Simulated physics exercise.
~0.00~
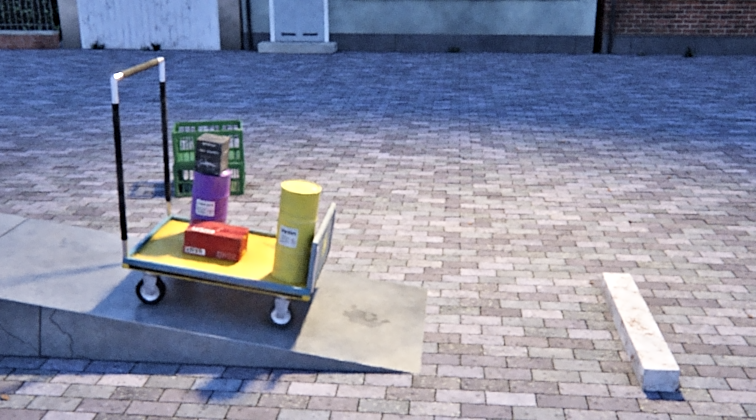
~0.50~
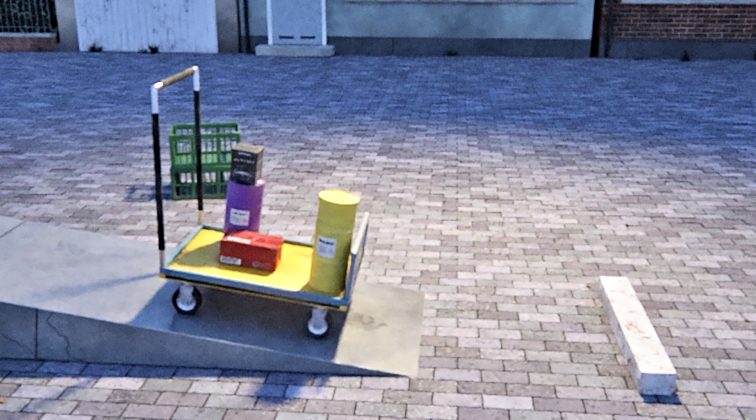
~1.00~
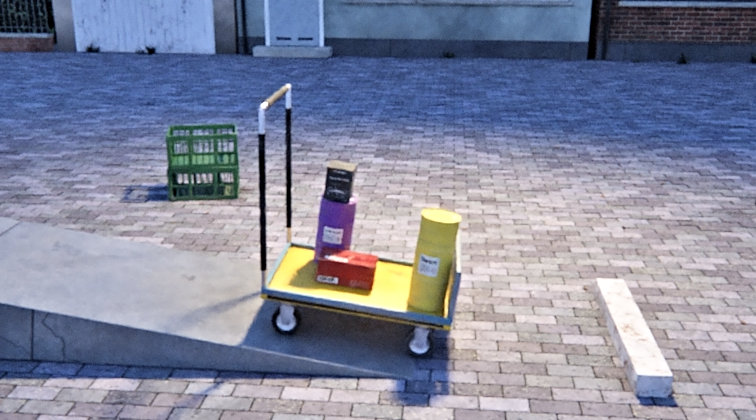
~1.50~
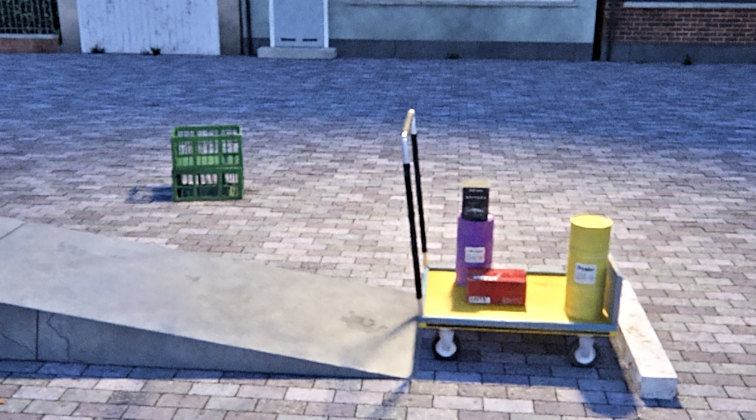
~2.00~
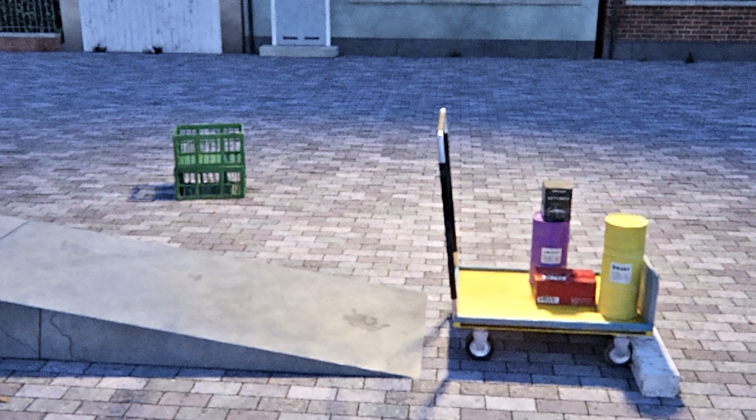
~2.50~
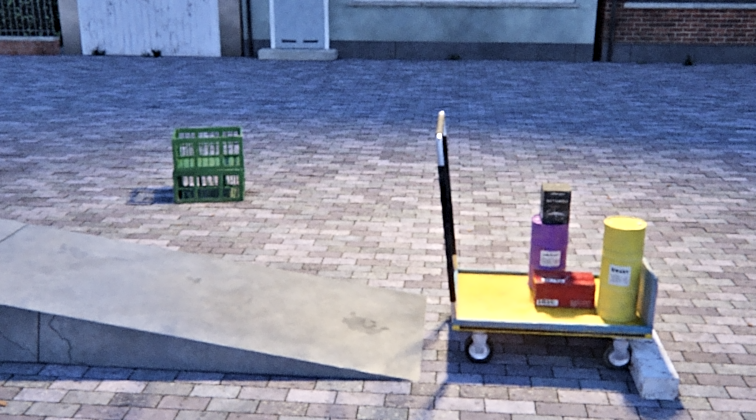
On a paved square, a loaded trolley rolls down a ramp and stops at the kerb, its items shifted but still aboard.
